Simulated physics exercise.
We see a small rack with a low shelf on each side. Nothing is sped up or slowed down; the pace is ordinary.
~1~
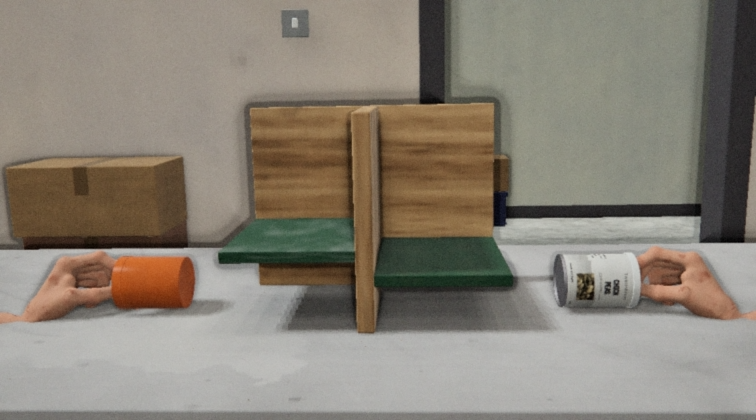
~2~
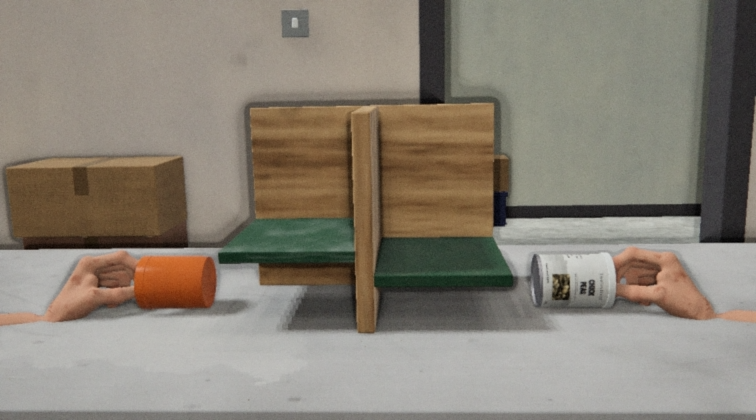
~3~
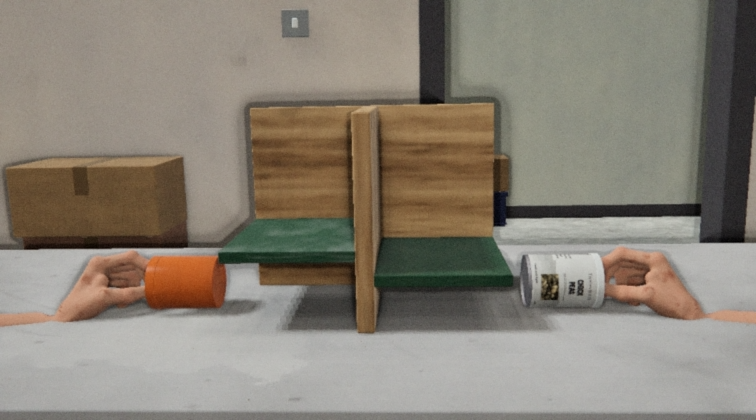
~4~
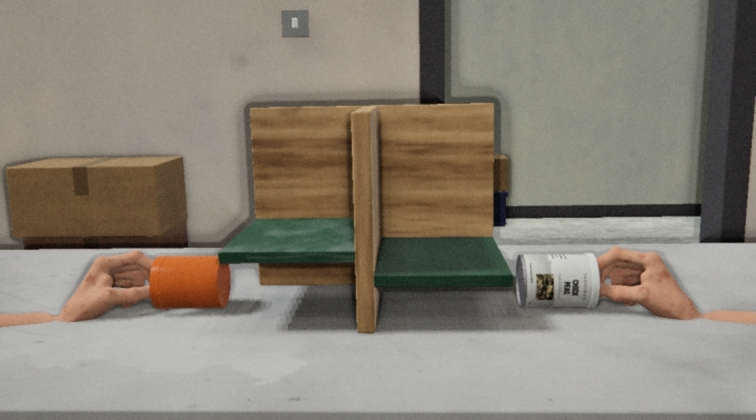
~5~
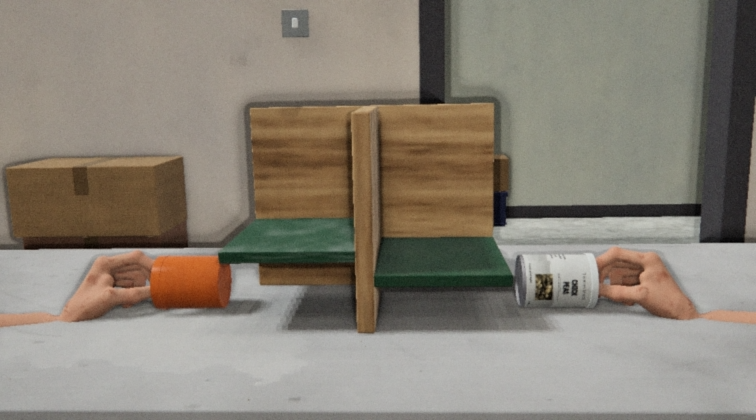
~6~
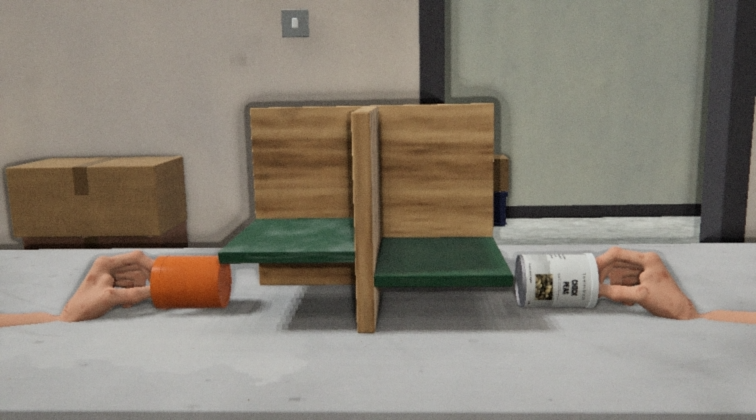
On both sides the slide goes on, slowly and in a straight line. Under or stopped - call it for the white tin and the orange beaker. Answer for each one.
White tin stopped, orange beaker under.
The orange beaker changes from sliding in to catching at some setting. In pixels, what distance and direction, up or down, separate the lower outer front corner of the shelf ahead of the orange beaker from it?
A downward move of around 12 pixels.
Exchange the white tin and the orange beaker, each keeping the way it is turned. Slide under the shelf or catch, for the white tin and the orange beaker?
White tin - clear; orange beaker - blocked.
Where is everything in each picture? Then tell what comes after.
In the first frame, hands sliding the things forward; white tin (595, 280); orange beaker (154, 282); shelf (369, 210).
In the second frame, hands sliding the things forward; orange beaker (177, 282); shelf (369, 210).
In the third frame, hands sliding the things forward; white tin (561, 280); shelf (369, 210).
In the fourth frame, hands sliding the things forward; orange beaker (191, 282); shelf (369, 210).
In the fifth frame, hands sliding the things forward; white tin (555, 280); shelf (369, 210).
In the sixth frame, hands sliding the things forward; white tin (555, 280); orange beaker (193, 282); shelf (369, 210).
Then, 0.32 s after the last picture, white tin stopped at the opening near (538, 281); orange beaker sliding up to the opening near (219, 282).
At rest, the white tin stops at the shelf, near (538, 281); the orange beaker goes under, near (280, 282).
